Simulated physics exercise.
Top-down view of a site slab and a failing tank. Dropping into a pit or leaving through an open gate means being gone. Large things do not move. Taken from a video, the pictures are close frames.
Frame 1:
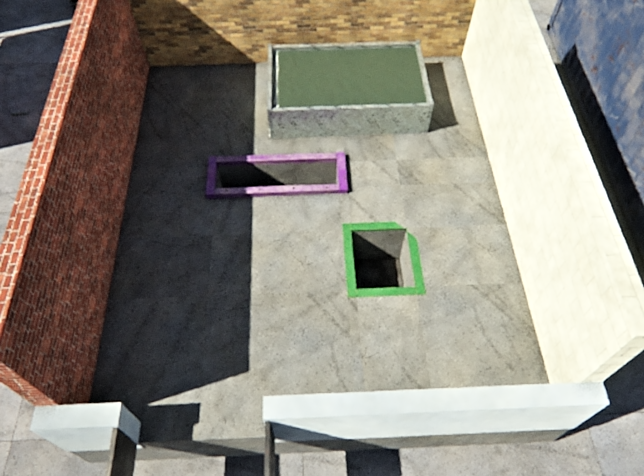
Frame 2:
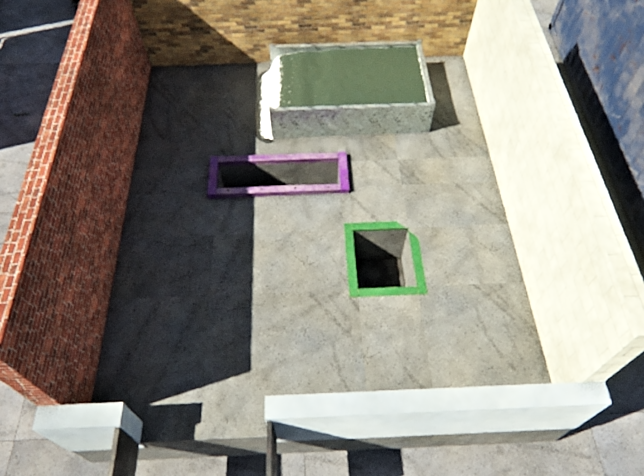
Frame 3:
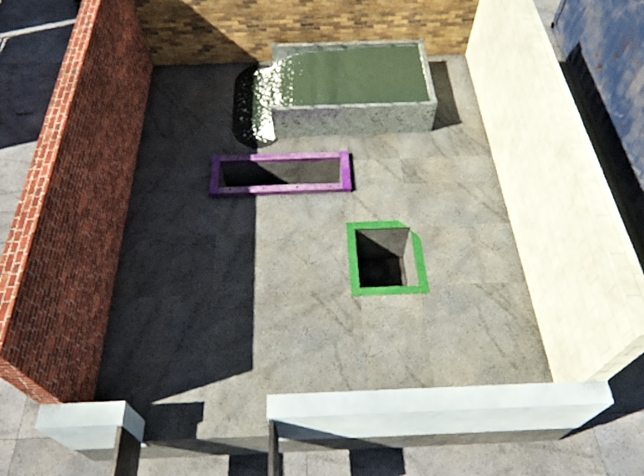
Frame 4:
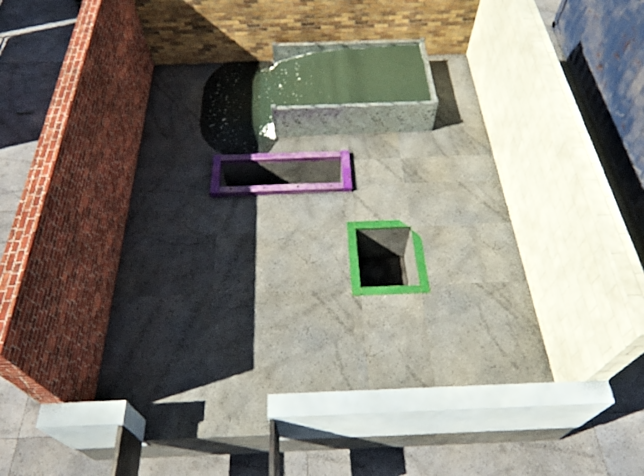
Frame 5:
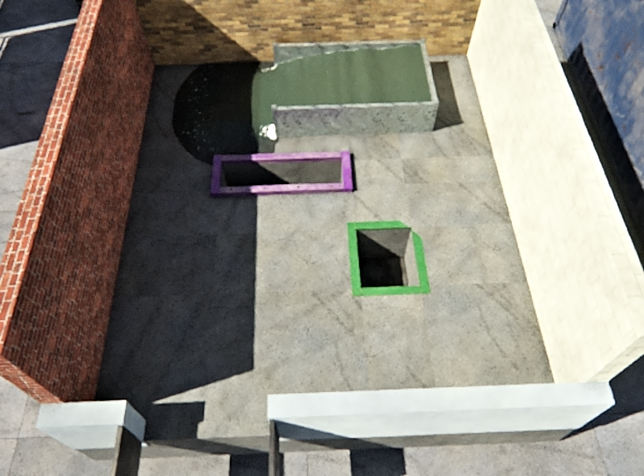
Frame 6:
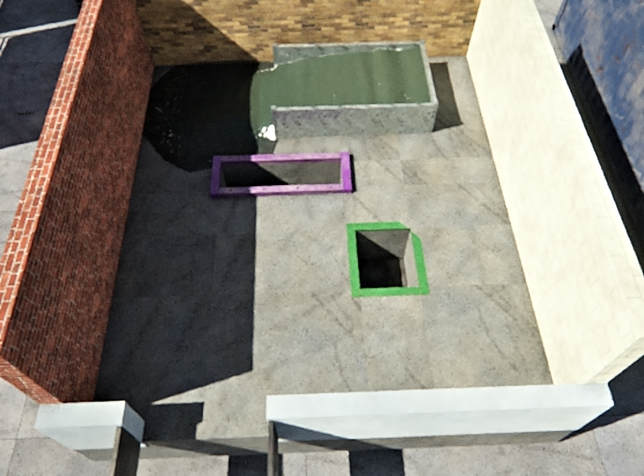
A stone tank of still green water in a walled yard gave way at its left end, and water poured out, spreading left across the shaded paving behind the purple-framed pit toward the brick wall.
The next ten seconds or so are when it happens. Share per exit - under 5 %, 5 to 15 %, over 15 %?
Result: The gate will get a big slice beyond fifteen per cent, the purple pit will get a thin slice beneath five per cent, the green pit will get a thin slice beneath five per cent.
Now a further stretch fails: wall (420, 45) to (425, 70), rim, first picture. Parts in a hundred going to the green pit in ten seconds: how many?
In percent, green takes 14.
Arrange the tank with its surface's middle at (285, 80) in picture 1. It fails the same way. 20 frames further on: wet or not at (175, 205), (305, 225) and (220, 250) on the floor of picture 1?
So, first one got wet, second one stays dry, third one got wet.
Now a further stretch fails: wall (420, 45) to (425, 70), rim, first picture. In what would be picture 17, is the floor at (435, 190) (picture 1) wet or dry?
Result - sodden.
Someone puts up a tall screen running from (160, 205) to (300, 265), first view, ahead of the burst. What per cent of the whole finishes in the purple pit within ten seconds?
Roughly 4 per cent ends up in the purple pit.
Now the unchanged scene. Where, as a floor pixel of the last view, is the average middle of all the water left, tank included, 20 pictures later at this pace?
Close to (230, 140), I reckon.
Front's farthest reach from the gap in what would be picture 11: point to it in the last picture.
Front's tip: Near (131, 200).
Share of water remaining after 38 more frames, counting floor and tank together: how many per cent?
Roughly 84 per cent.
A moment on, water covers 20 % of the floor; the gate 0 %, the purple pit 0 %, the green pit 0 %.
Next, water covers 25 % of the floor; the gate 0 %, the purple pit 0 %, the green pit 0 %.
Then, water covers 45 % of the floor; the gate 0 %, the purple pit 0 %, the green pit 0 %.
Later, water covers 65 % of the floor; the gate 14 %, the purple pit 1 %, the green pit 0 %.
In the end, water covers 85 % of the floor; the gate 27 %, the purple pit 2 %, the green pit 2 %.
